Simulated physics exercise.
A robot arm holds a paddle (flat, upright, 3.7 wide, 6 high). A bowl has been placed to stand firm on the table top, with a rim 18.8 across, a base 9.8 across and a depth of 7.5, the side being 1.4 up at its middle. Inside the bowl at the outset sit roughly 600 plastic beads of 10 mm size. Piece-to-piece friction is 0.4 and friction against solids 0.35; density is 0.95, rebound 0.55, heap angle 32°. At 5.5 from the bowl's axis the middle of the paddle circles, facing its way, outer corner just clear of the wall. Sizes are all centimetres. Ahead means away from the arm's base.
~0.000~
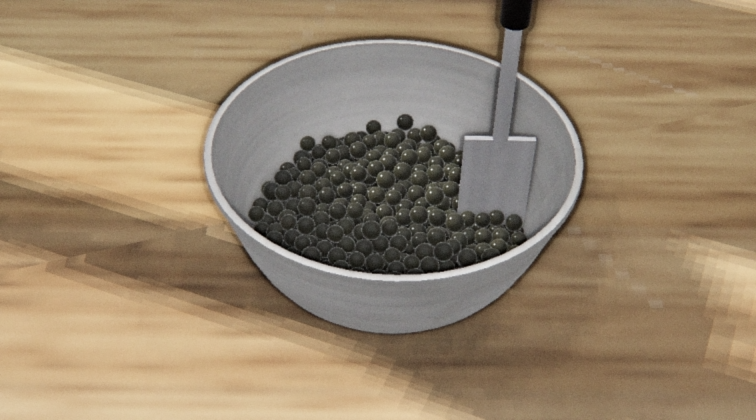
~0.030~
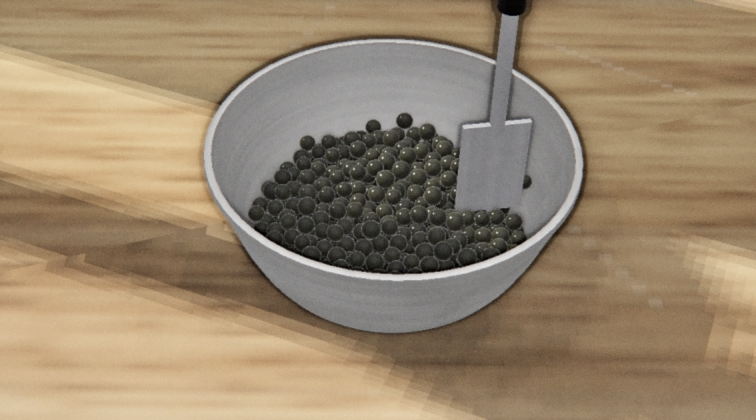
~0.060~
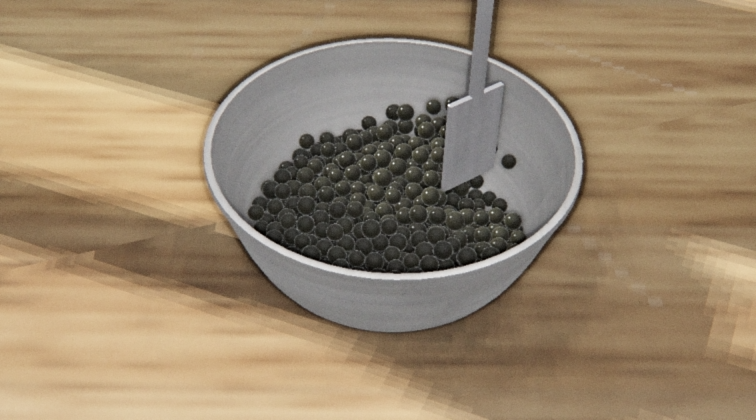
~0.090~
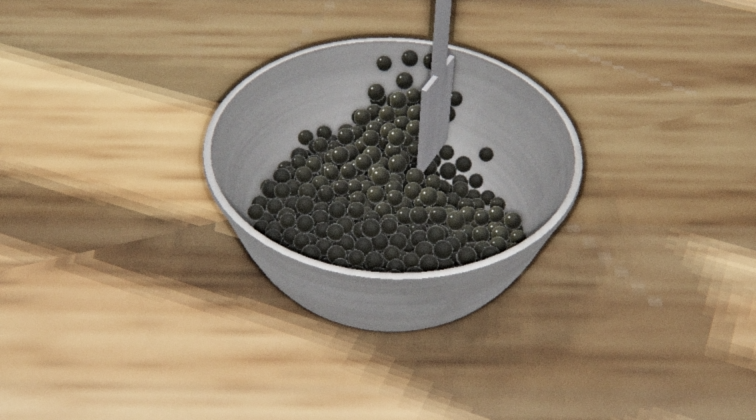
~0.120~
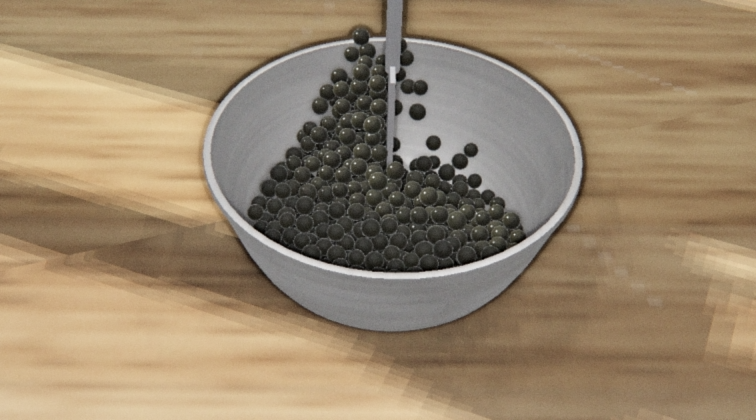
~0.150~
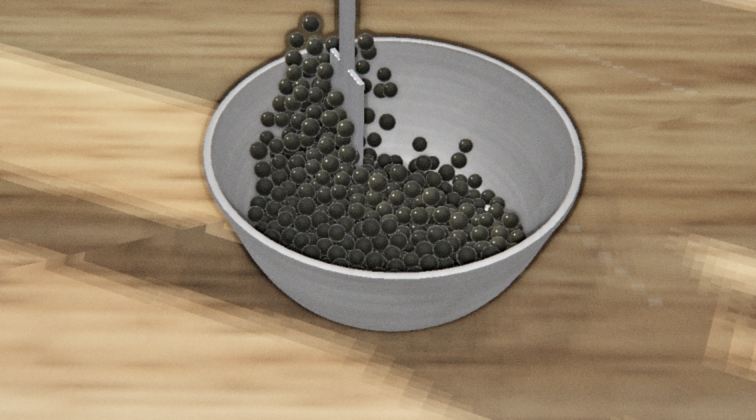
A paddle sweeps leftward through a bowl of dark beads, pushing them up its side.
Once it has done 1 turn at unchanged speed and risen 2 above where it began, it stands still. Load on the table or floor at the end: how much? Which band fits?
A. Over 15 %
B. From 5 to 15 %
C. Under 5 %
Option B: From 5 to 15 %.
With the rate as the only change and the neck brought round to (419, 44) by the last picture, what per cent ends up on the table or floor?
About 0 per cent.
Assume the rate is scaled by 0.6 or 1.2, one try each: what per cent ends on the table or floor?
I'd expect near 0 per cent, then near 10 per cent.
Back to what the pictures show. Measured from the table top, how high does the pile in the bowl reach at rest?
5.0 cm, roughly.
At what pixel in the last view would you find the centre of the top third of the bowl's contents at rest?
(412, 215).
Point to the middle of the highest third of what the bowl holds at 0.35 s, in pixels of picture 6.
In the final view it lies at about (432, 252).
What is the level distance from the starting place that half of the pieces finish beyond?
About 1 centimetres.
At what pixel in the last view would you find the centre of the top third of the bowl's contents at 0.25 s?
That third sits centred at about (328, 241).
After 0.25 s, 207° round, highest piece 10 above the table; 576 in the bowl, 21 in flight or on the tool.
After 0.35 s, 297° round, highest piece 11 above the table; 549 in the bowl, 13 on the table or floor, 35 in flight or on the tool.
After 0.60 s, 0° round, highest piece 5 above the table; 534 in the bowl, 61 on the table or floor, 2 in flight or on the tool.
After 1.30 s, 0° round, highest piece 4 above the table; 534 in the bowl, 63 on the table or floor.
At rest, 534 in the bowl, 63 on the table or floor. That is 11 % on the table or floor.
